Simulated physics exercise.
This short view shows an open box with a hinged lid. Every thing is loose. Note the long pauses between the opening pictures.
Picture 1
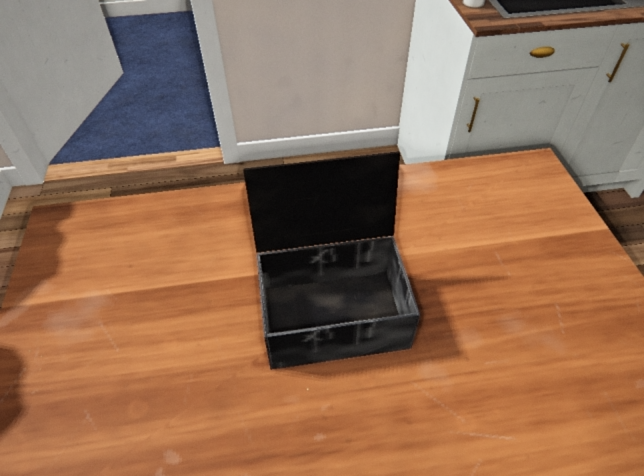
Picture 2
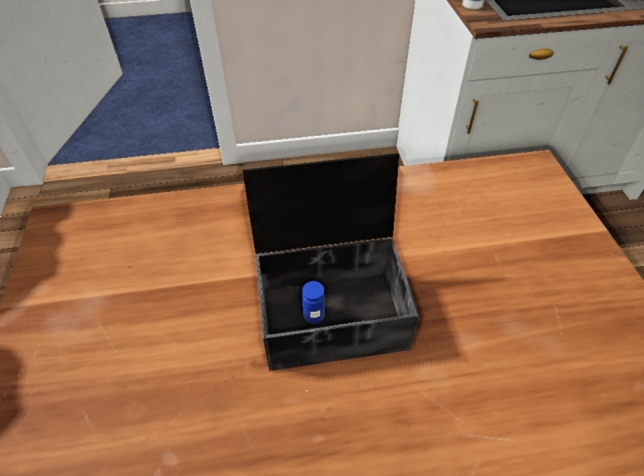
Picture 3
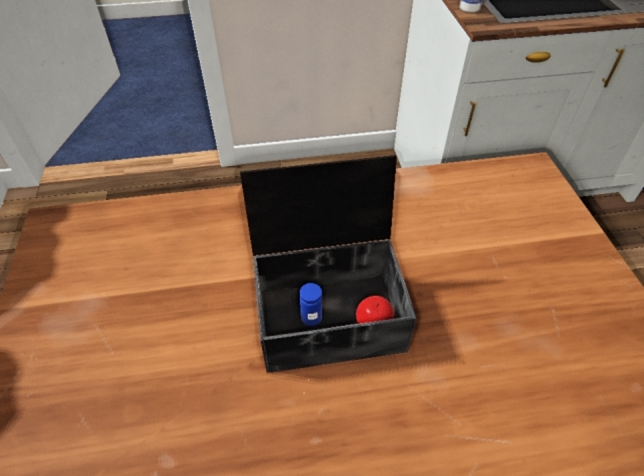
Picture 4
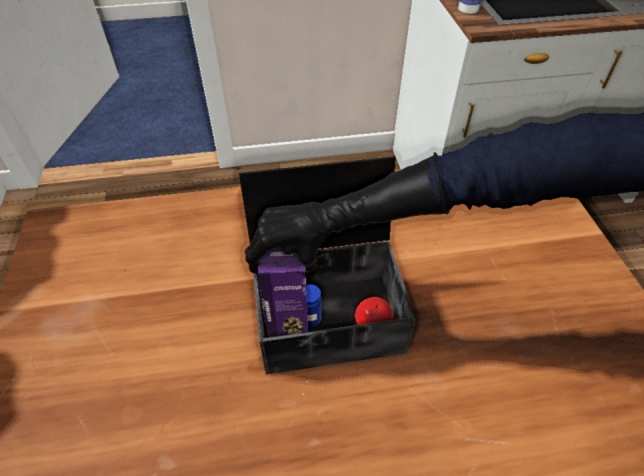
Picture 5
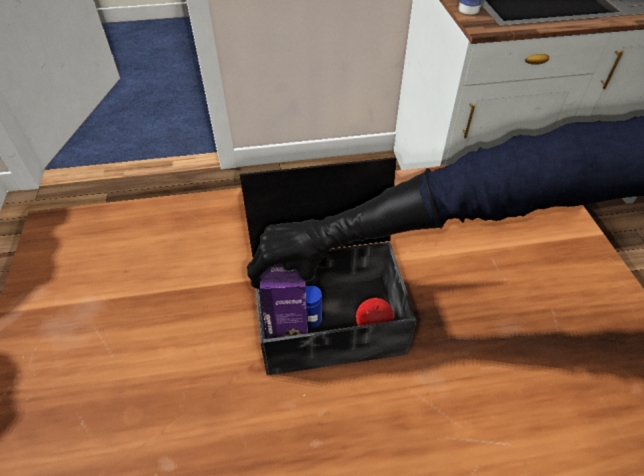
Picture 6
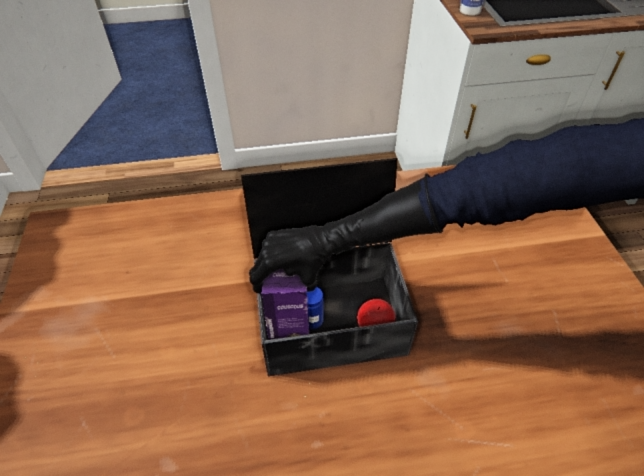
On a wooden table, an open black box held first a small blue bottle, then a red ball too, before a black-gloved hand lowered a purple carton into its left side and kept hold.
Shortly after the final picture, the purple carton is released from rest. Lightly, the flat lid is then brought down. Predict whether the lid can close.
Lid blocked.
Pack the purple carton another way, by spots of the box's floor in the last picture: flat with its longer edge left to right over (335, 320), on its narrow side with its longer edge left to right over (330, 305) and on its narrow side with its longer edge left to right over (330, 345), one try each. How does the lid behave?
First, it stays ajar; second, it sits on the rim; third, it will not close.
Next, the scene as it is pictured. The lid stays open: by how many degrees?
Some 45 degrees above the rim, more or less.
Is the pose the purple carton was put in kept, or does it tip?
By the end the purple carton has kept its angle.
Then, 1.00 s on from there, lid starting down.
Then, 1.40 s on from there, lid 69° above the rim.
Then, 1.60 s on from there, lid 55° above the rim.
In the end, lid 45° above the rim; all 3 unmoved. At the end, from the last picture's camera, purple carton near (288, 315).
